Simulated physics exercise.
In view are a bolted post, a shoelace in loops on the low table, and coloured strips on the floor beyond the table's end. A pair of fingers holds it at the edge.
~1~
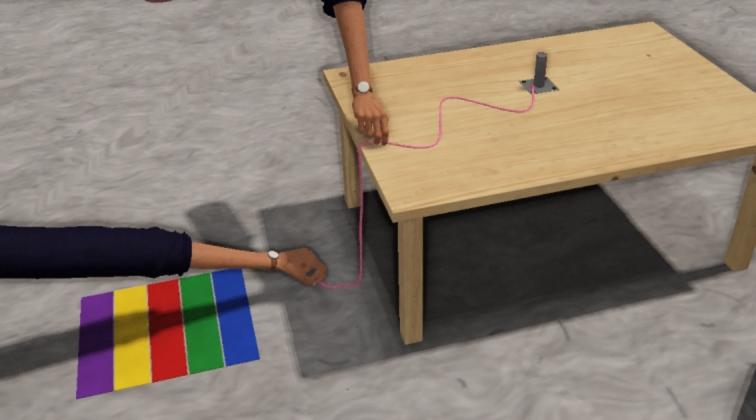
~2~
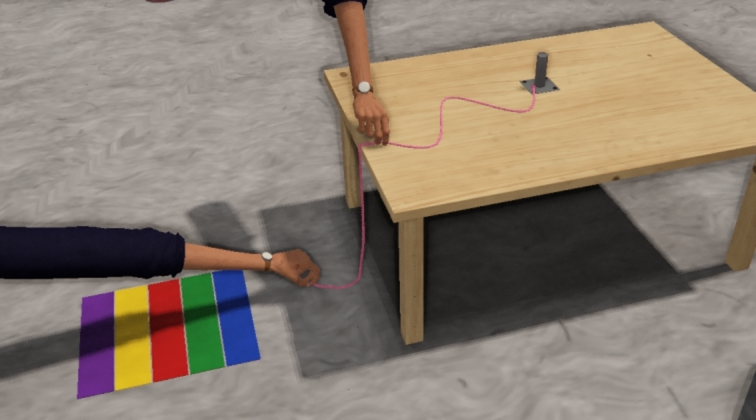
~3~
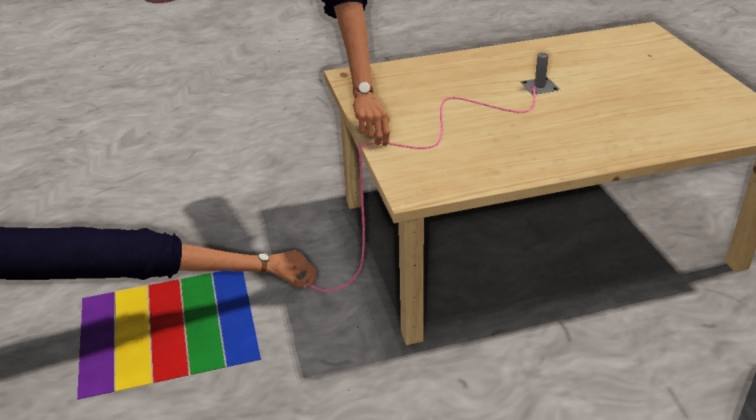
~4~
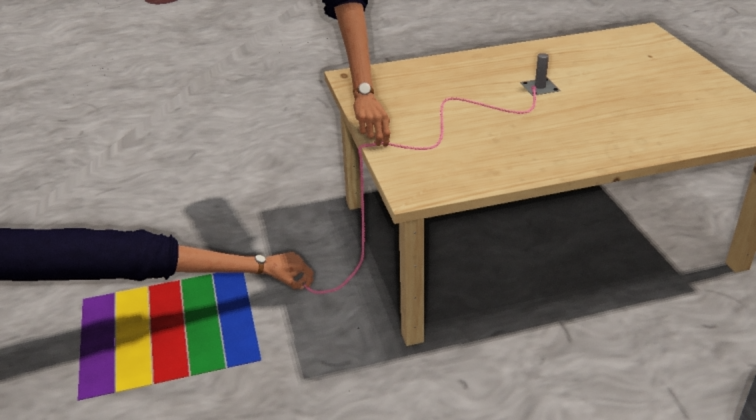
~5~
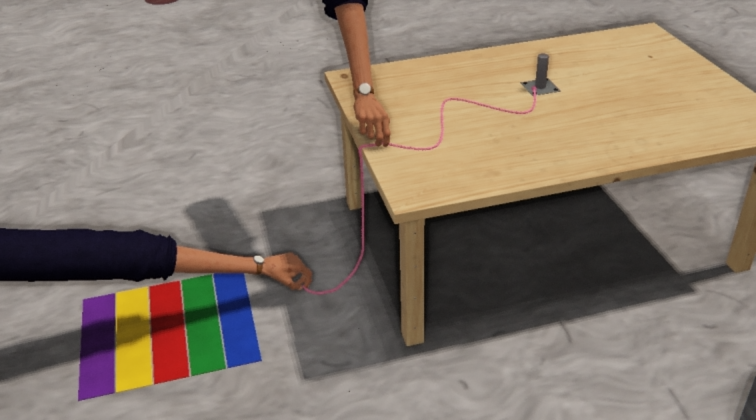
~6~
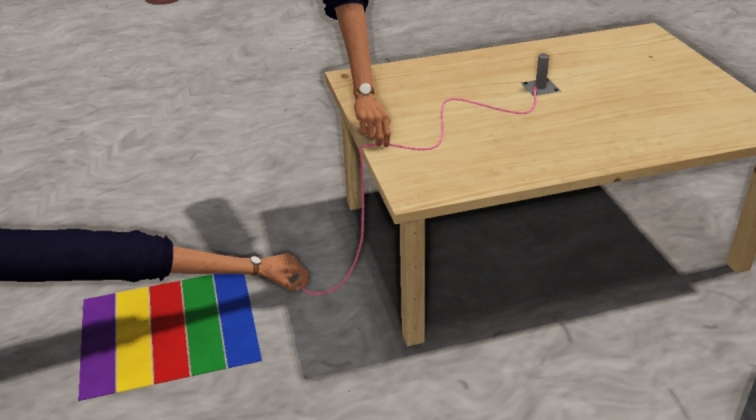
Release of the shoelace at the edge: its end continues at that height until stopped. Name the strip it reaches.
The purple strip.
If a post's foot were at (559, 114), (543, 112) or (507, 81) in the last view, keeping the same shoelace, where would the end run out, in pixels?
Respectively (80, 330), (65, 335) and (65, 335).
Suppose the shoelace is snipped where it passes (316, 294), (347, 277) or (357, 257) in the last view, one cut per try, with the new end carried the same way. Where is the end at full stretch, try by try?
The pixels come out at around (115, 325), (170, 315) and (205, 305), one per try.
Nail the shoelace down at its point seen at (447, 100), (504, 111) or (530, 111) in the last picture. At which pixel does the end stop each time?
First try around (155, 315), second around (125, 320), third around (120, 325).
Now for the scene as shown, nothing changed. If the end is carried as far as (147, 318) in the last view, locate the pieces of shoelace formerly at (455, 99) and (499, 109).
The first at (423, 120), the second at (464, 107).
Soon after, end near (147, 318); over yellow.
Then, end near (113, 325); over yellow.
At full stretch, end near (93, 329); over purple. The purple one.
